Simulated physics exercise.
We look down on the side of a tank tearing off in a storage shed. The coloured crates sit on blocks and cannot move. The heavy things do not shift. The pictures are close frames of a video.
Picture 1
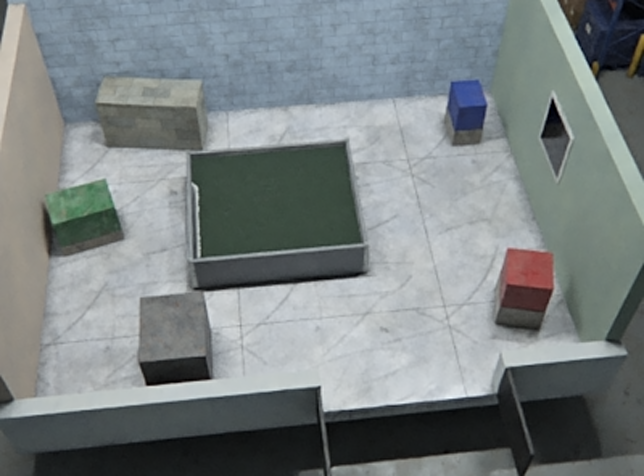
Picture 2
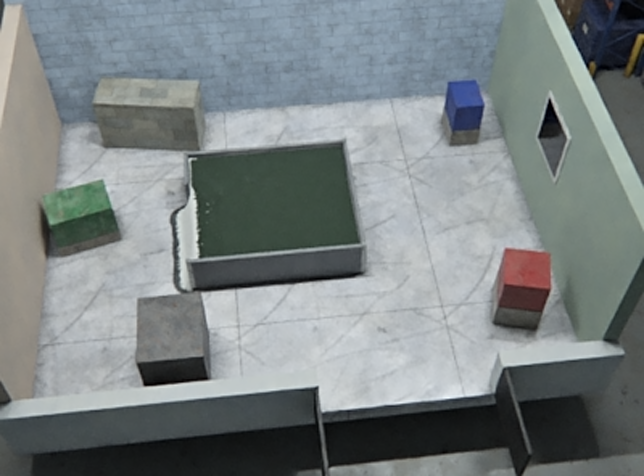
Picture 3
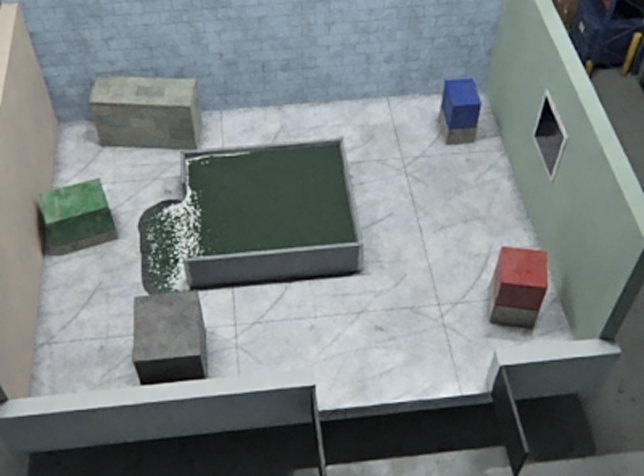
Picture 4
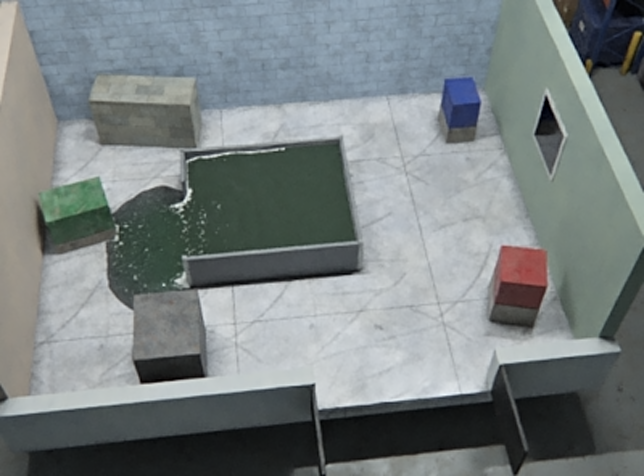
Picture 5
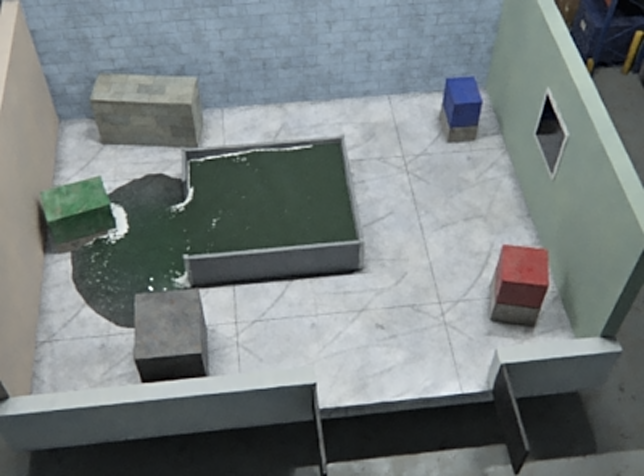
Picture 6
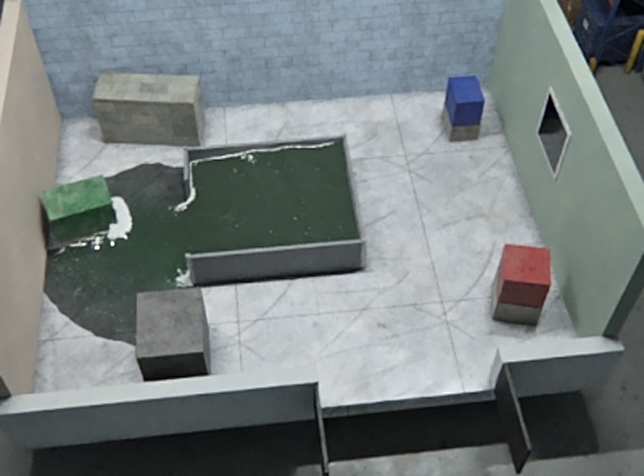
Dark green water pours from the left side of a low rectangular tank in a walled room, spreads leftward across the pale floor between the blocks, then surrounds the base of the green block with white foam.
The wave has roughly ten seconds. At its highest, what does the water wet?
In the end: The red crate stays dry; the blue crate stays dry; the green crate gets wet.
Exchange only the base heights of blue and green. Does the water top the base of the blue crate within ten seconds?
One by one: The blue one is safe.
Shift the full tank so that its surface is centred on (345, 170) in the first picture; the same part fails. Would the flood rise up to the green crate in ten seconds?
One by one: Green is soaked.
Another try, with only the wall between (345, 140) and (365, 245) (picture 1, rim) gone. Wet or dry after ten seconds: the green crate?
Green crate escapes it.
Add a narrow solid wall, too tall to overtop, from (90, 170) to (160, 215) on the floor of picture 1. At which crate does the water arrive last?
It is the blue crate.
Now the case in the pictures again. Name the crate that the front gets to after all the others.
It is the one in blue.
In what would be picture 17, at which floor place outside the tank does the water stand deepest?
I would point to (32, 409).
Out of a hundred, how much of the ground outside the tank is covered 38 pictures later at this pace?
About 75 per cent.
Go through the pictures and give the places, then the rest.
In the first picture, the tank at (274, 200) is whole and still.
In the second picture, the front is at a hidden place, out from the gap at (193, 240).
In the third picture, water pours out at (190, 240) and has run to a hidden place.
In the fourth picture, the front is at (126, 299), out from the gap at (190, 238).
In the fifth picture, the front is at (79, 280), out from the gap at (191, 238).
In the sixth picture, the front is at (45, 278), out from the gap at (193, 237).
A moment on, water covers 20 % of the floor; the red crate not reached, the blue crate not reached, the green crate water round its plinth.
Next, water covers 25 % of the floor; the red crate not reached, the blue crate not reached, the green crate water round its plinth.
Then, water covers 40 % of the floor; the red crate not reached, the blue crate not reached, the green crate water round its plinth.
Later, water covers 75 % of the floor; the red crate water round its plinth, the blue crate not reached, the green crate water round its plinth.
In the end, water covers 95 % of the floor; the red crate stayed above the water, the blue crate stayed above the water, the green crate was topped.
